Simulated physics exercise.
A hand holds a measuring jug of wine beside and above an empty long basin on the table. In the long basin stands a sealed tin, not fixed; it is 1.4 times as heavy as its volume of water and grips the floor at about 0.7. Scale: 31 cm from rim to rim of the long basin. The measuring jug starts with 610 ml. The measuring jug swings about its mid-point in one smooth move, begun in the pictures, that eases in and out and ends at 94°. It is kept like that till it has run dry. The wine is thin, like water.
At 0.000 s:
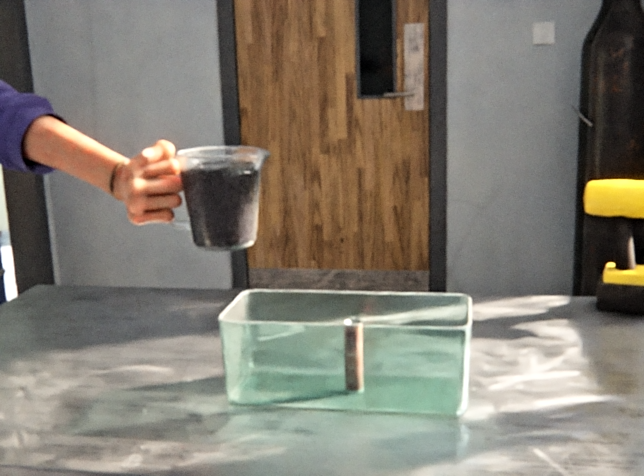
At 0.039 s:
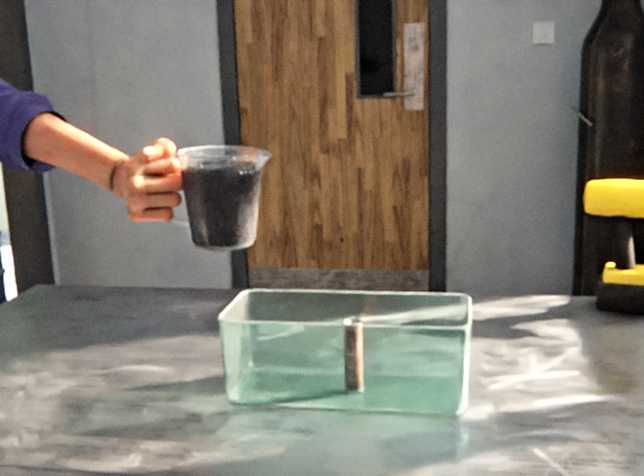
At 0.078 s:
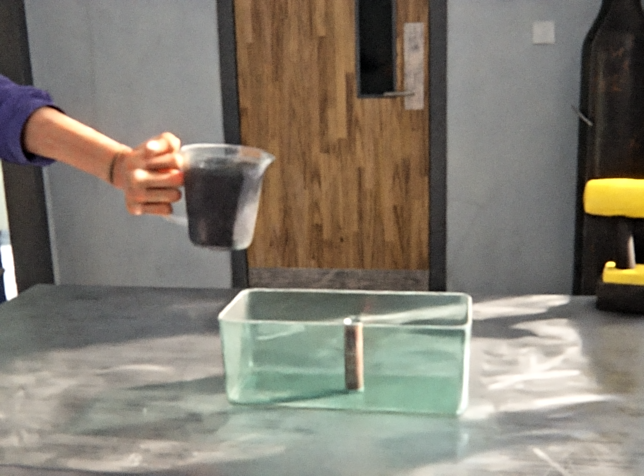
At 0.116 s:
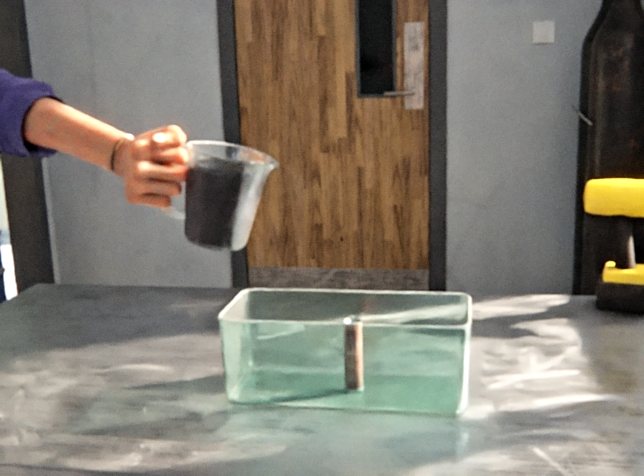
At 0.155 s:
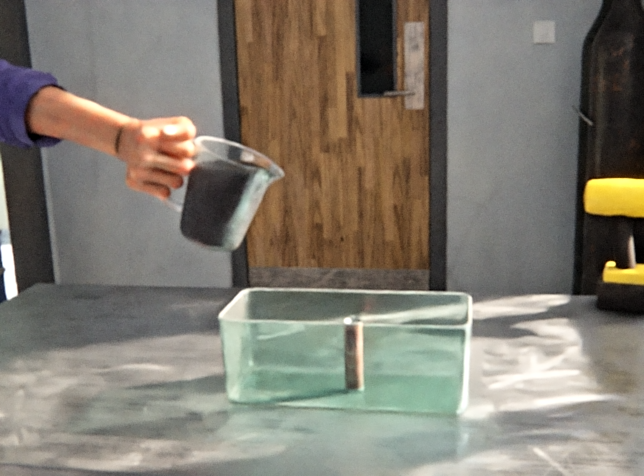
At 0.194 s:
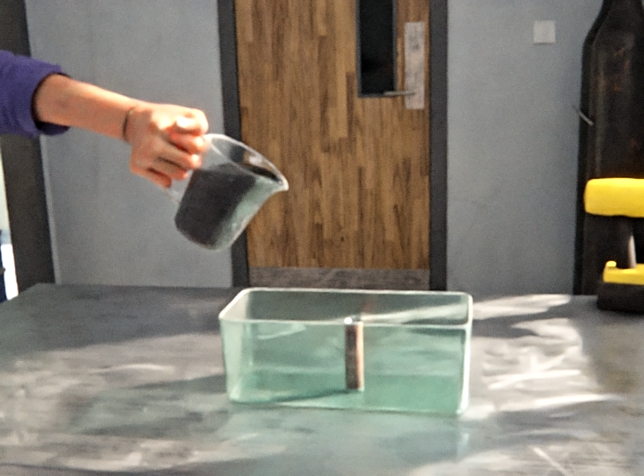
On a grey table in front of a wooden door, a hand at the left holds a clear measuring jug of dark liquid above and beside an empty, long greenish basin. The jug starts upright, then the hand steadily tilts it to the right, its spout lowering while the liquid stays inside.
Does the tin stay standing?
The tin goes over.
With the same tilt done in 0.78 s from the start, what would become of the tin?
Then it goes over.
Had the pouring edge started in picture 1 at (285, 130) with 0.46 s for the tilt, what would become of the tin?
Then it topples.
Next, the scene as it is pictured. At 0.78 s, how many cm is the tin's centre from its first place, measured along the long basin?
About 10 cm.
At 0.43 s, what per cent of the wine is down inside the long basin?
Near 14 in a hundred.
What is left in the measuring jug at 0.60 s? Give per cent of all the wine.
Some 20 per cent.
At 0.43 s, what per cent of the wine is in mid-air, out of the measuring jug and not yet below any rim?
Some 30 per cent.
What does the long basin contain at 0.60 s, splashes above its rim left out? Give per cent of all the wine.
About 58 per cent.
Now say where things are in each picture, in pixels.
The first frame shows tilt 0°; pouring edge (270, 153); surface from (186, 166) to (260, 165); the long basin's rim runs from (231, 306) to (470, 312); the tin's top is at (353, 325).
The second frame shows tilt 2°; pouring edge (271, 154); surface from (186, 165) to (260, 166).
The third frame shows tilt 6°; pouring edge (274, 158); surface from (189, 163) to (262, 168).
The fourth frame shows tilt 13°; pouring edge (279, 165); surface from (192, 161) to (266, 170).
The fifth frame shows tilt 22°; pouring edge (284, 175); surface from (195, 169) to (273, 173).
The sixth frame shows tilt 33°; pouring edge (288, 187); surface from (192, 182) to (281, 178).
Then, 0.43 s in, the tilt is 92° and 56 per cent is still to pour; the tin stands where it began.
Then, 0.60 s in, the tilt is 94° and 21 per cent is still to pour; the tin leans 13°.
Then, 0.78 s in, the tilt is 94° and 6 per cent is still to pour; the tin lies on its side.
Then, 0.98 s in, the tilt is 94° and 2 per cent is still to pour; the tin lies on its side.
Finally, the tin lies on its side.
